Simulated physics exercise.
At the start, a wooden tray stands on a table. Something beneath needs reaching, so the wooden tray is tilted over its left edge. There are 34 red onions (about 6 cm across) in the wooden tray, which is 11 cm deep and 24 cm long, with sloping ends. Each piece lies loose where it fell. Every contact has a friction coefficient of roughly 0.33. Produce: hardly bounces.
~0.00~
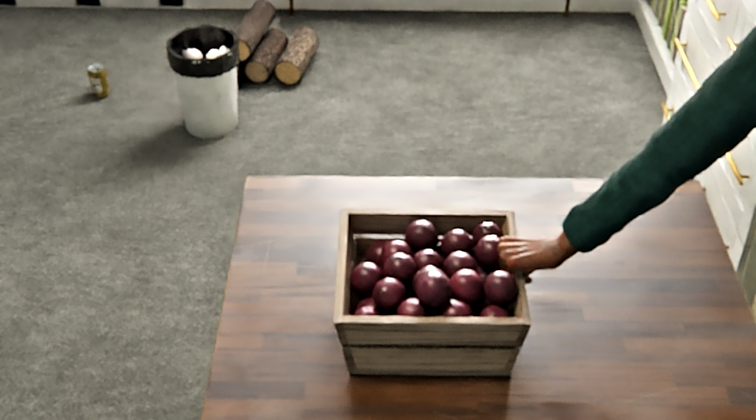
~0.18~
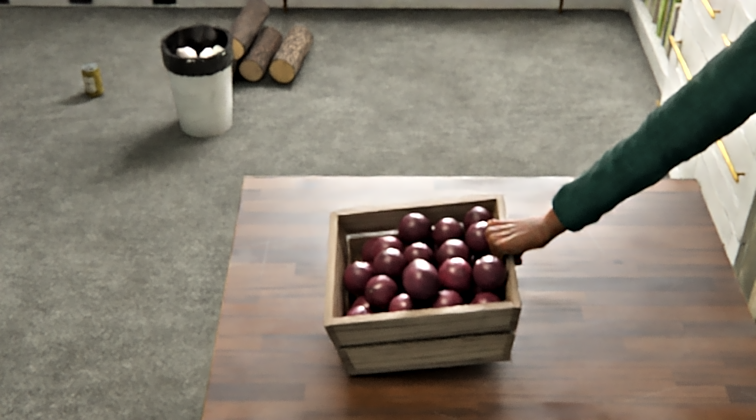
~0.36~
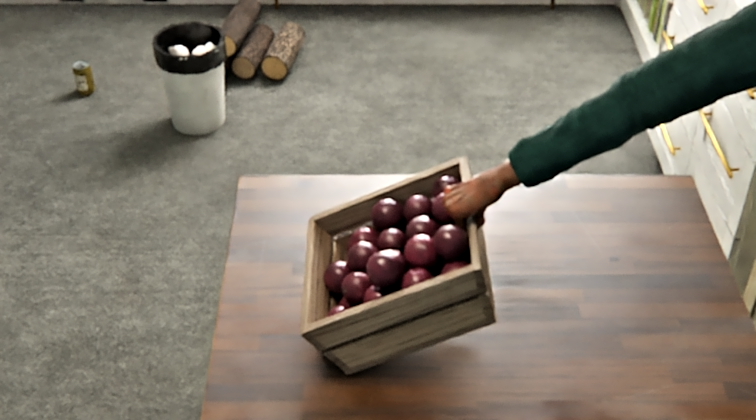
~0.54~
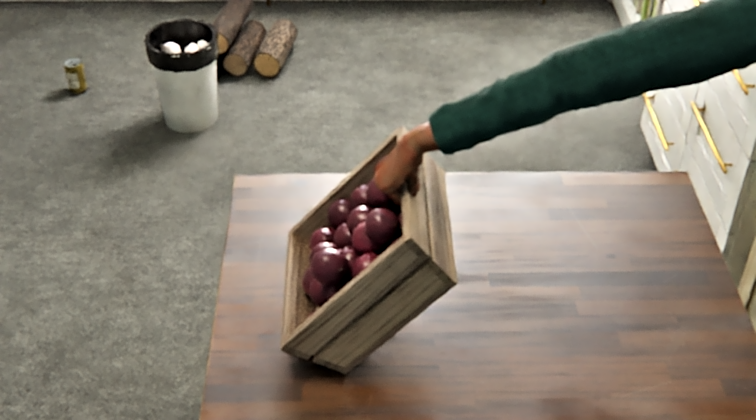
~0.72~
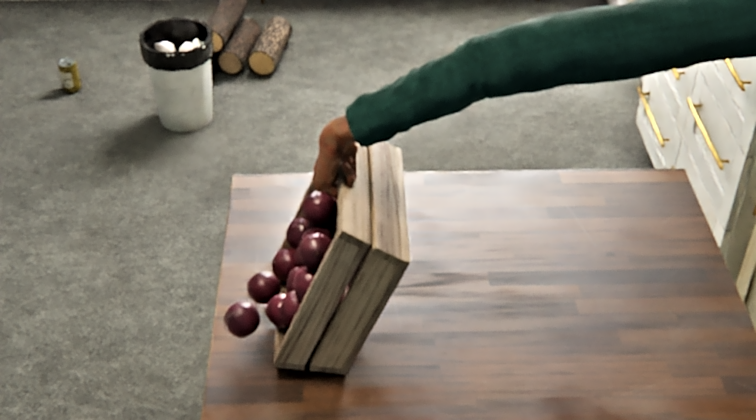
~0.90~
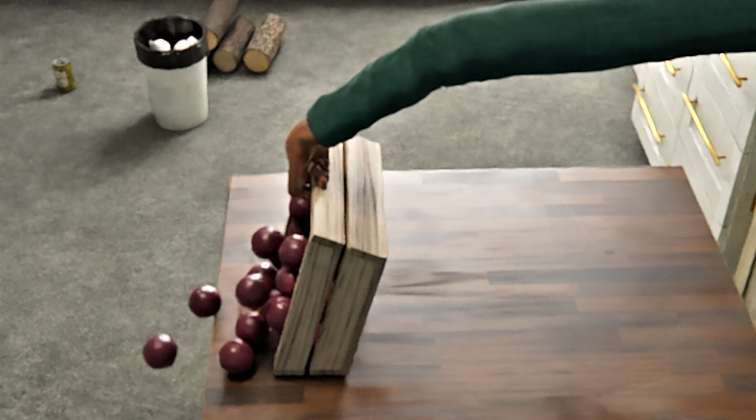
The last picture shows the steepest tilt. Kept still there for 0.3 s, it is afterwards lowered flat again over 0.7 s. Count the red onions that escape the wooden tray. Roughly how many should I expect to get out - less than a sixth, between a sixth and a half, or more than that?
Expect between a sixth and a half of them.
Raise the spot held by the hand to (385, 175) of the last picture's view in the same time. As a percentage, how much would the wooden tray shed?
In that case wooden tray 10 per cent.
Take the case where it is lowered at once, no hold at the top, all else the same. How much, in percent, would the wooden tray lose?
Wooden tray 40%.
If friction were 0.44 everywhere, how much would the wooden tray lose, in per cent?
In that case the wooden tray sheds 50 per cent of its load.
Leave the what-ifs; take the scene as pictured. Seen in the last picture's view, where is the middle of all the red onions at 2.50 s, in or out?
The middle is around (367, 294).
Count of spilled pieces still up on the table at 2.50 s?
Near 2, give or take.
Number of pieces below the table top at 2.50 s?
Roughly 12.
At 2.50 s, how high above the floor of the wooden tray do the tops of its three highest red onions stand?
Around 12 centimetres.
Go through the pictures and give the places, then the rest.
In the first picture (we follow the rim corner now nearest the camera; the camera moves round a little), wooden tray at (523, 321); tilt 0°; nothing out yet.
In the second picture, wooden tray at (513, 304); tilt 8°.
In the third picture, wooden tray at (472, 267); tilt 27°.
In the fourth picture, wooden tray at (403, 239); tilt 49°.
In the fifth picture, wooden tray at (337, 234); tilt 68°; 2 out, the lowest onion at (264, 288).
In the sixth picture, wooden tray at (310, 237); tilt 76°; 7 out, the lowest onion at (160, 352).
After 1.16 s, tilt 76°; 11 of 34 out of the wooden tray.
After 1.48 s, tilt 49°; 13 of 34 out of the wooden tray.
After 1.93 s, tilt 0°; 13 of 34 out of the wooden tray.
When it is over (at 2.50 s), 13 of 34 out of the wooden tray. Asked share, 13 of 34, 38 per cent.
